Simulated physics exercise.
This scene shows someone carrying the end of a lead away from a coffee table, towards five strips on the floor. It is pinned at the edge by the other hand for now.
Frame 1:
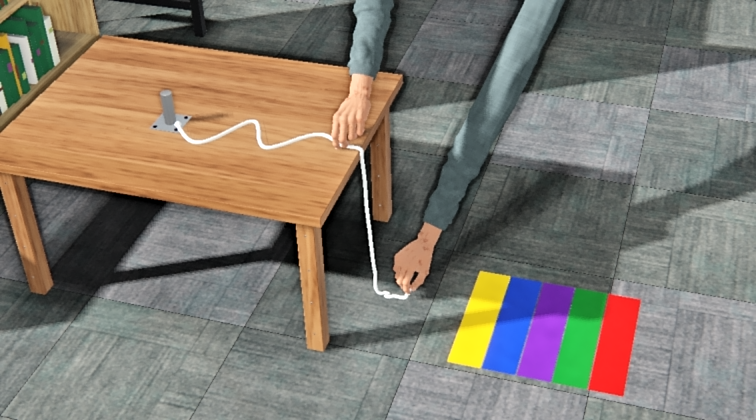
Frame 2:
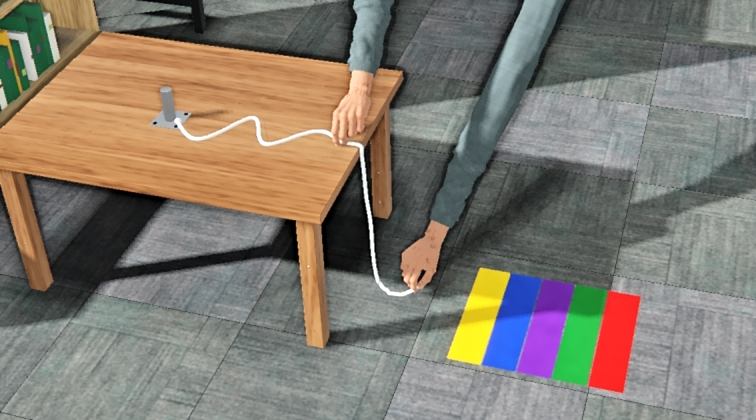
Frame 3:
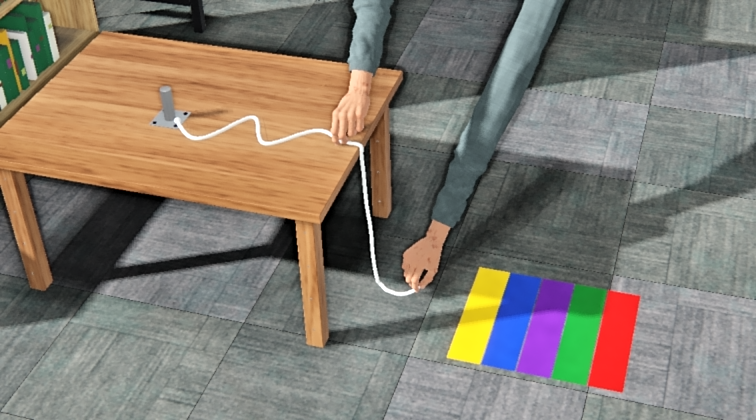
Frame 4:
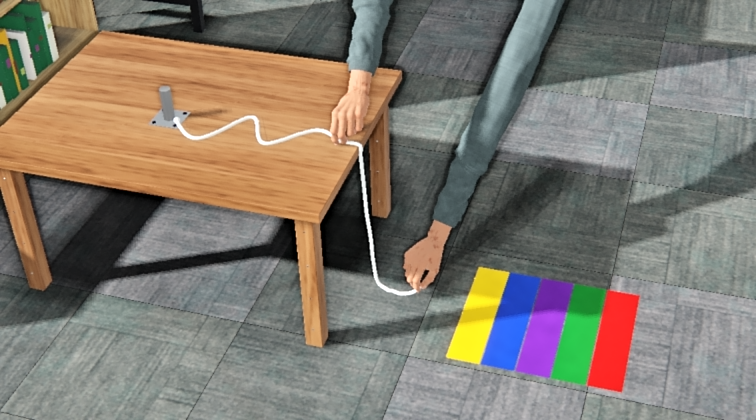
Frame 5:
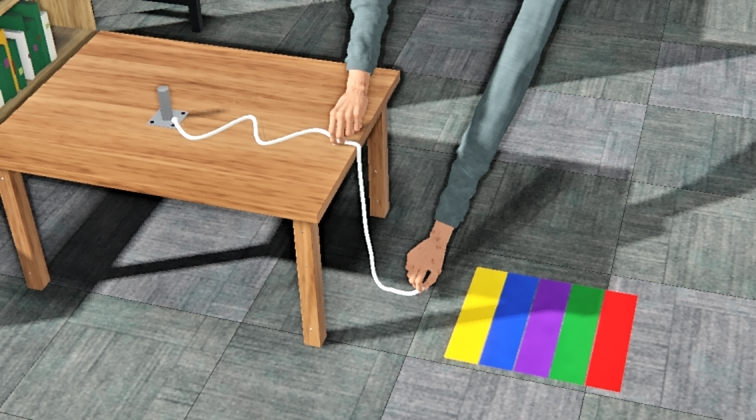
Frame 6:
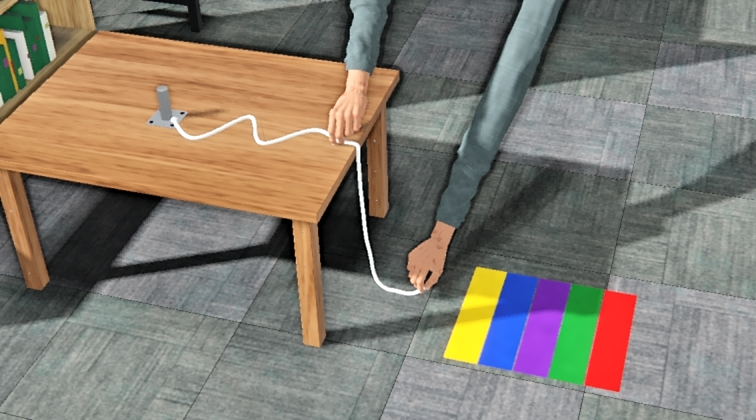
A hand holding the end of a white cord shifts slightly right above the floor while another hand pins it at the table edge.
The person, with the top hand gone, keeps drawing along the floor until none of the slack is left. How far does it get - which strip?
Red.
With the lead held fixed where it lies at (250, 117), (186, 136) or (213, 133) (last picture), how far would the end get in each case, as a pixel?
First try (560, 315), second try (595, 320), third try (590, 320).
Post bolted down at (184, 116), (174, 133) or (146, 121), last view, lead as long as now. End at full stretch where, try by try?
Results per try: (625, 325); (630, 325); (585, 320).
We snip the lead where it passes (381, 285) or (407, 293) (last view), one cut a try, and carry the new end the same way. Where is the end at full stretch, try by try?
First try near (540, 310), second near (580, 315).
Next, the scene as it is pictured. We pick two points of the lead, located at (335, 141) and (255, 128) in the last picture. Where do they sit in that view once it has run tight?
Near (403, 179) and (299, 135).
Soon after, end near (547, 311); over purple.
After that, end near (586, 319); over green.
At the stop, end near (609, 323); over red. The red one.
